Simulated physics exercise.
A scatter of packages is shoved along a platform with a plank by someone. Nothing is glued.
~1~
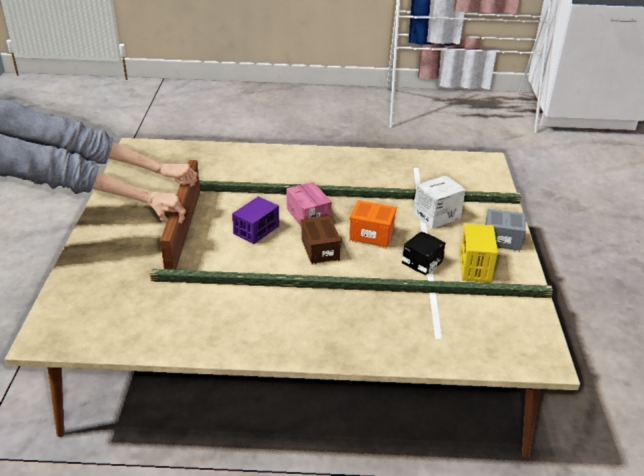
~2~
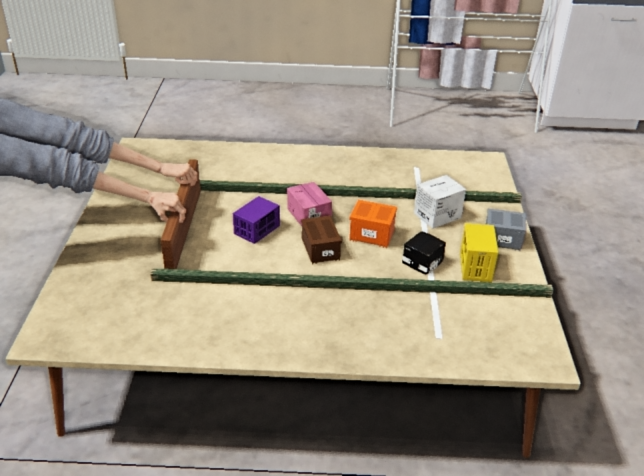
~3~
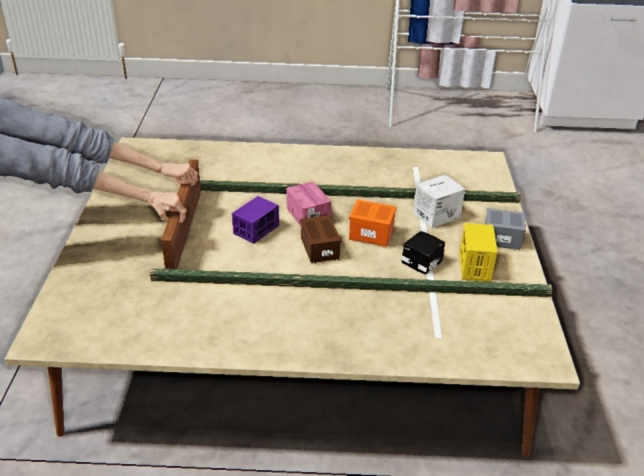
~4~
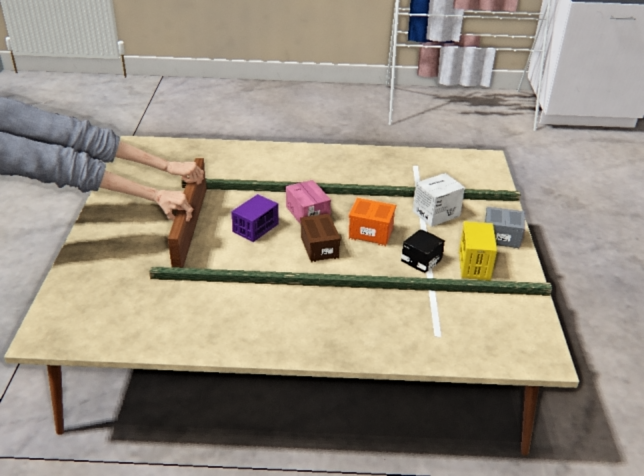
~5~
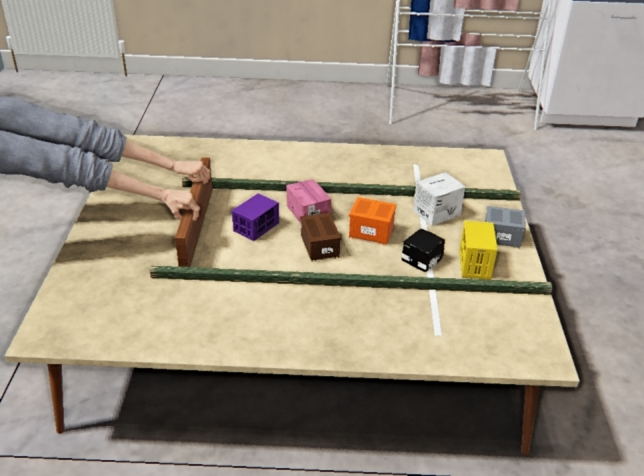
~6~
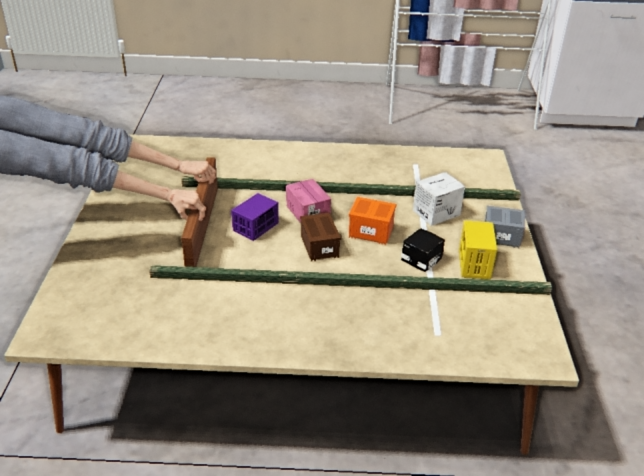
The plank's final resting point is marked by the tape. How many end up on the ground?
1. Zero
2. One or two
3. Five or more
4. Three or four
1, zero.
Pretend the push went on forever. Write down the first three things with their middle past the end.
I'd say the grey tote leads, followed by the yellow crate, then the white box.
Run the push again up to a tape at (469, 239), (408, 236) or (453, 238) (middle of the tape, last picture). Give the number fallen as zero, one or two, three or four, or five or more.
1 or 2; zero; one or two.
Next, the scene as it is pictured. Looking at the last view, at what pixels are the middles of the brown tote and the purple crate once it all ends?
Listed as asked: First (455, 249), and then (439, 221).
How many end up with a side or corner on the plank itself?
I count 3 of them.
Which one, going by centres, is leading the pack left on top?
It's the grey tote that ends nearest.
A little later, none off yet; grey tote at rest near (504, 227); yellow crate at rest near (477, 250); white box at rest near (438, 199).
When it is over, the number that fall off is zero.
